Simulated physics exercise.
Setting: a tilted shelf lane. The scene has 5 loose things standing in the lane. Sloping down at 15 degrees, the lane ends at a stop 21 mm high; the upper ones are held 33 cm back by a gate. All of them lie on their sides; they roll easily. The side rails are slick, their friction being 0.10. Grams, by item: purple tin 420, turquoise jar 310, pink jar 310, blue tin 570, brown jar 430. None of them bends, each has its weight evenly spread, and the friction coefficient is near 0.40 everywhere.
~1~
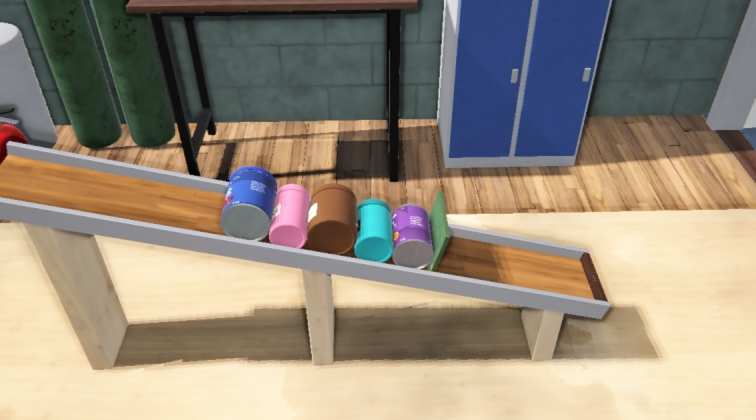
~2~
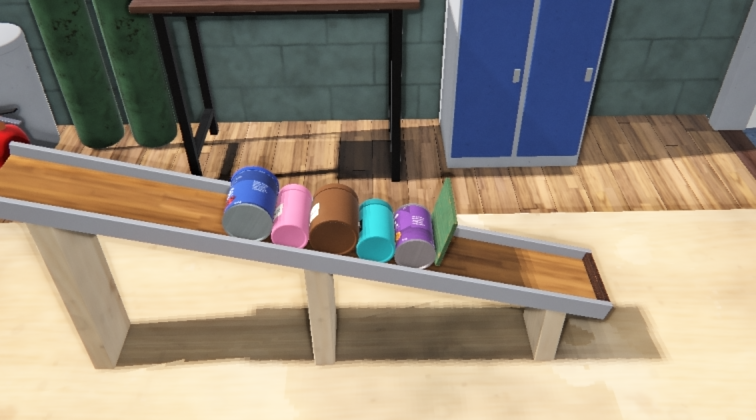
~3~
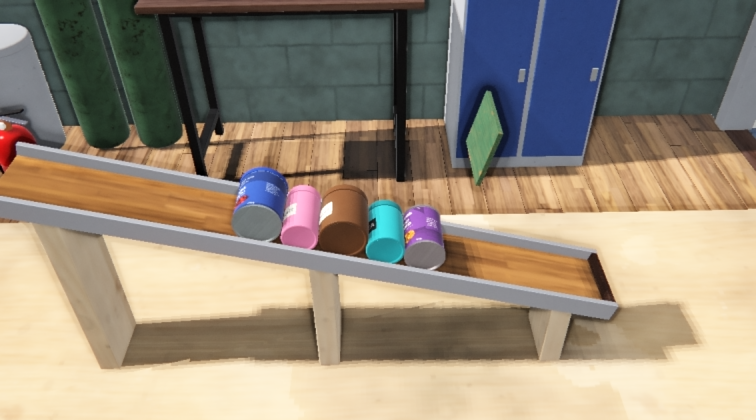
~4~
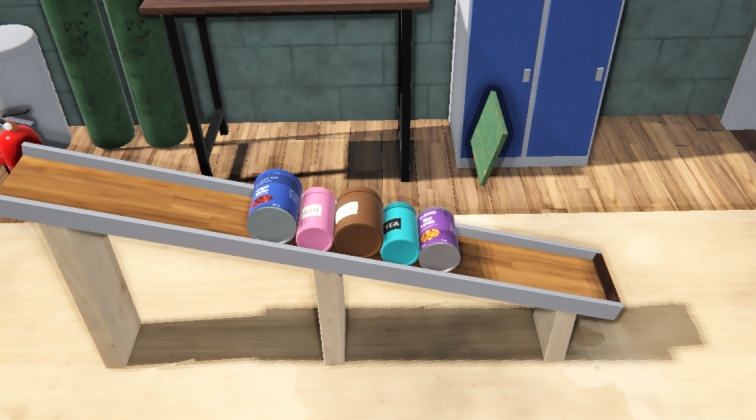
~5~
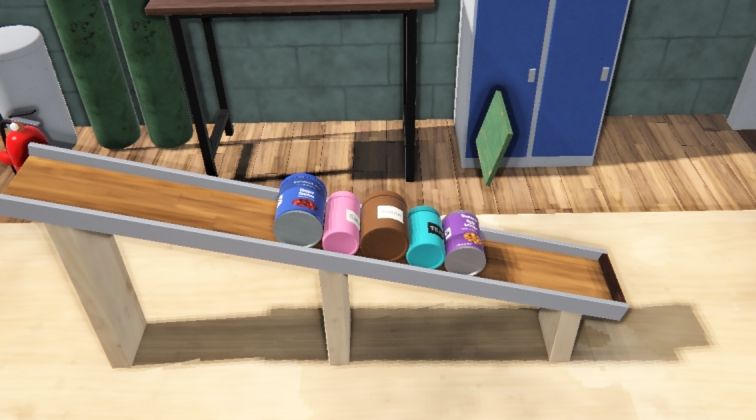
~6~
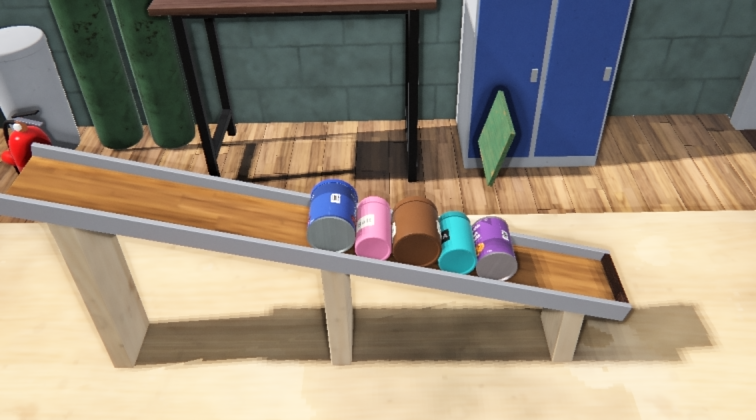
A sloping wooden lane with grey rails descends to the right, seen from slightly above and in front, in a room with a dark table and blue lockers. Resting on their sides against a green gate are blue, pink, brown, turquoise and purple containers, from left to right. The gate disappears from the lane, a green panel appears by the lockers, and the row rolls a short way down together, gathering speed, as the view shifts slightly.
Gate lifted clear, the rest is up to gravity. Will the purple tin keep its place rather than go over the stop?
The stop fails to hold it.
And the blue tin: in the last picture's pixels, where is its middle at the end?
Rest position, about (533, 253) px.
Then, 0.20 s past the last view, leader 5 cm from the stop; purple tin near (576, 264).
Then, 0.40 s past the last view, purple tin now over the stop.
Then, 0.70 s past the last view, turquoise jar now over the stop.
Finally, over the stop, purple tin and turquoise jar; the other 3 in the lane.
